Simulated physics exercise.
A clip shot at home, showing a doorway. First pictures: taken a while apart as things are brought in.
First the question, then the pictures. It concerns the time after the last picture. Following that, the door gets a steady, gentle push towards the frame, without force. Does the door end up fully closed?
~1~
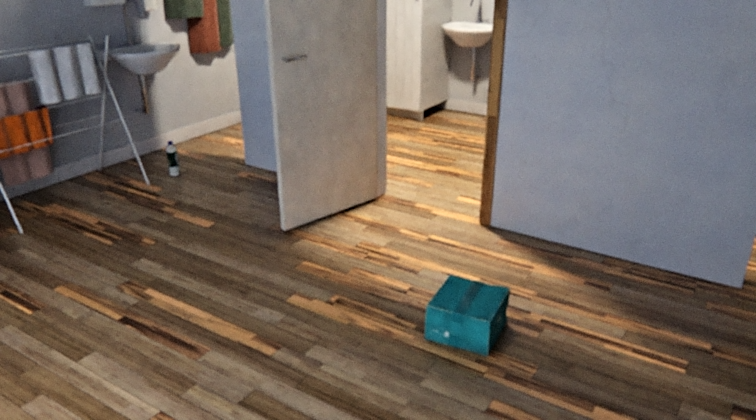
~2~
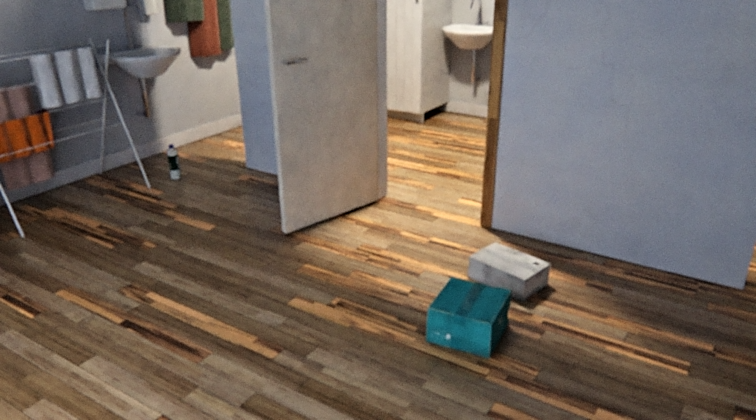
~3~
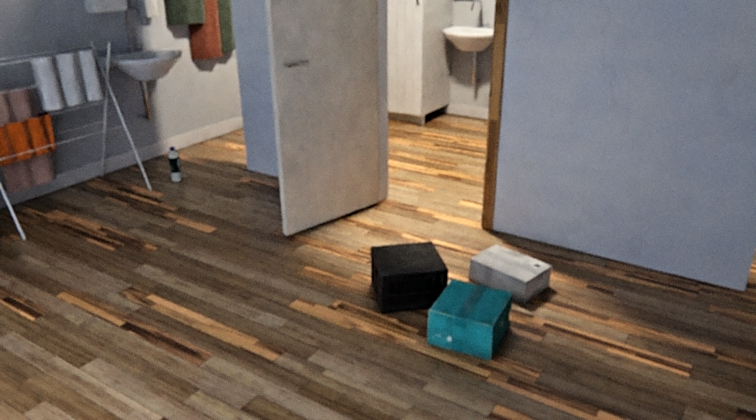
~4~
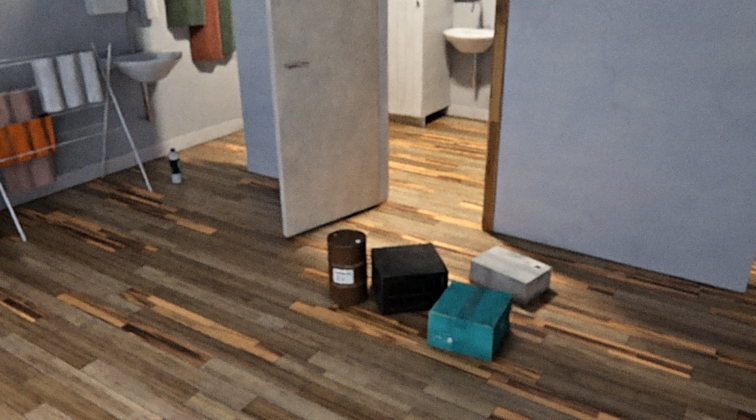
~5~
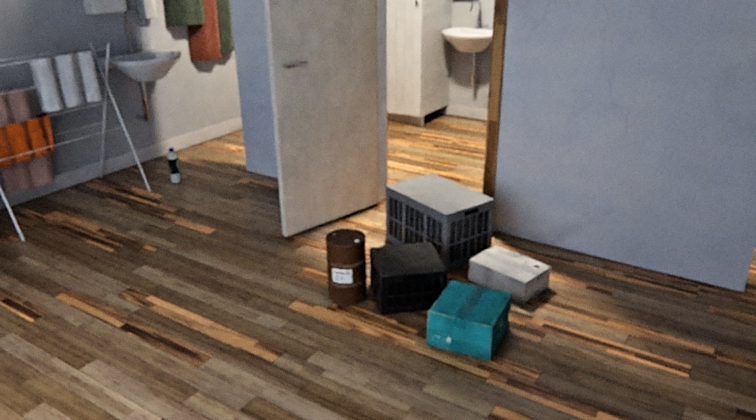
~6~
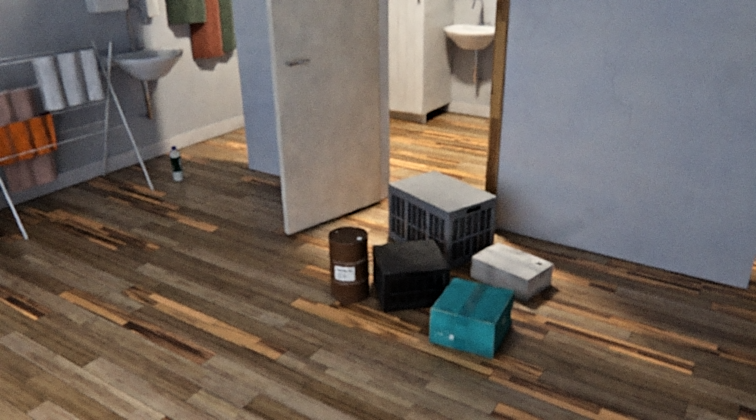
No: The door is likely to get obstructed.
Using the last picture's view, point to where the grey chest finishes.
Pretty much around (449, 218), I'd say.
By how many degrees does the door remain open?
Around 45 degrees.
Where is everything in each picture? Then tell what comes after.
The first picture shows door wide open and still; turquoise box (468, 314).
The second picture shows door wide open and still.
The third picture shows door wide open and still; turquoise box (470, 318); white parcel (509, 272).
The fourth picture shows door wide open and still; brown canister (348, 267); black crate (408, 278).
The fifth picture shows door wide open and still; turquoise box (470, 319); white parcel (509, 273).
The sixth picture shows door wide open and still; grey chest (440, 218); brown canister (349, 265).
Then, 0.60 s after the last picture, open by 81°.
Then, 0.90 s after the last picture, open by 57°.
At rest, open by 47°; all 5 in place. Seen from the same camera at the end, grey chest near (449, 218).
